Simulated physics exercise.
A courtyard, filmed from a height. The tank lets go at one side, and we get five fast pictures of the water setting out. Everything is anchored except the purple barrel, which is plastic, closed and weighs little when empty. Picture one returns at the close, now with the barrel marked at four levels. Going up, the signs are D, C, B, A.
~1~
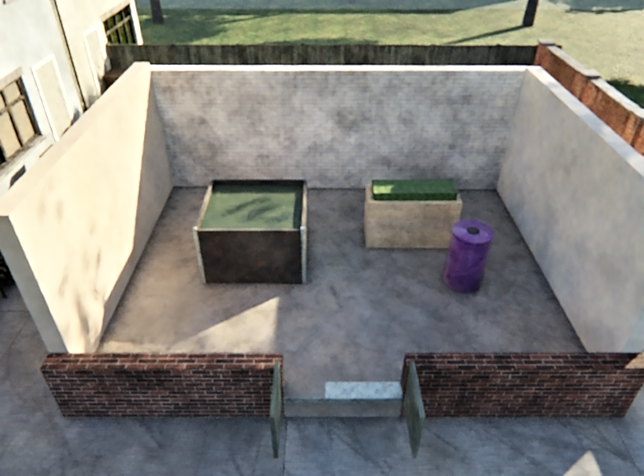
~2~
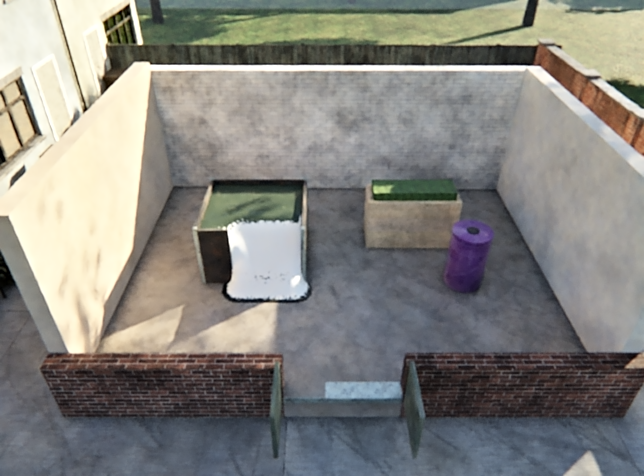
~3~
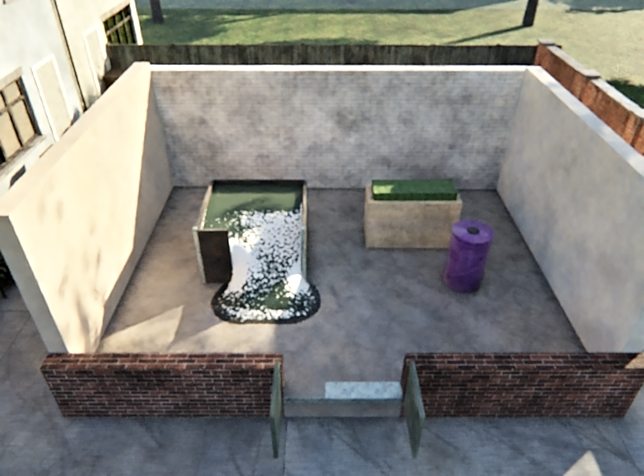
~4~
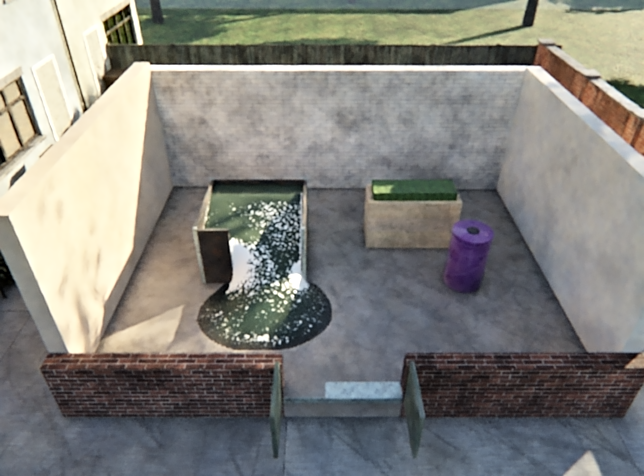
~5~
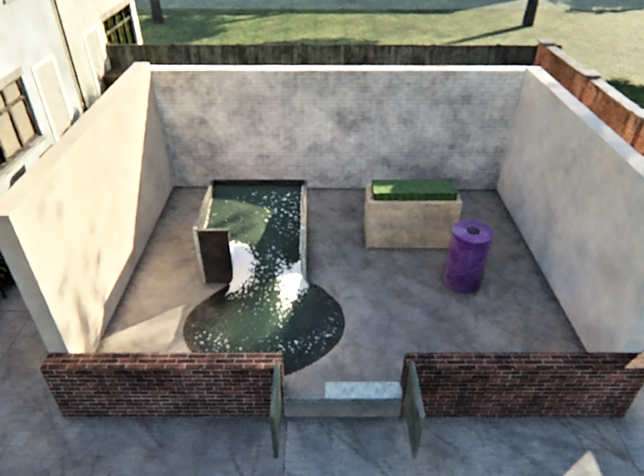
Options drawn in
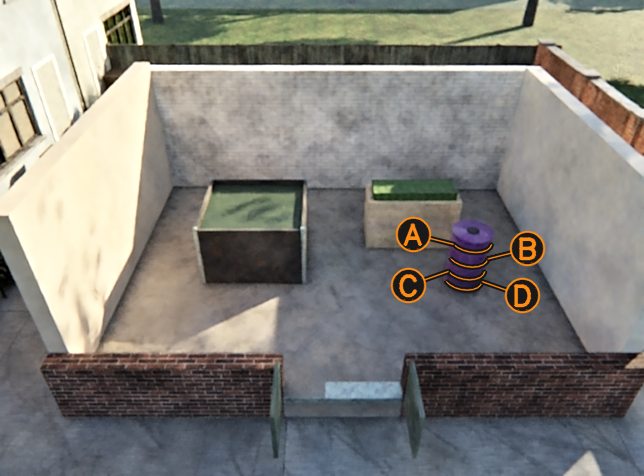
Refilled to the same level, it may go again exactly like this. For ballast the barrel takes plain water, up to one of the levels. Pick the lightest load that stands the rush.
Choose D.
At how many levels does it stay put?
All of the four.
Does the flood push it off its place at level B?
No, not at all.
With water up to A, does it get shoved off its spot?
No, not at all.
On the marked copy, A at (475, 252); B at (472, 267); C at (469, 279); D at (467, 290); from the bottom up D, C, B, A.
With A, it does not move.
With B, it does not move.
With C, it does not move.
With D, it does not move.
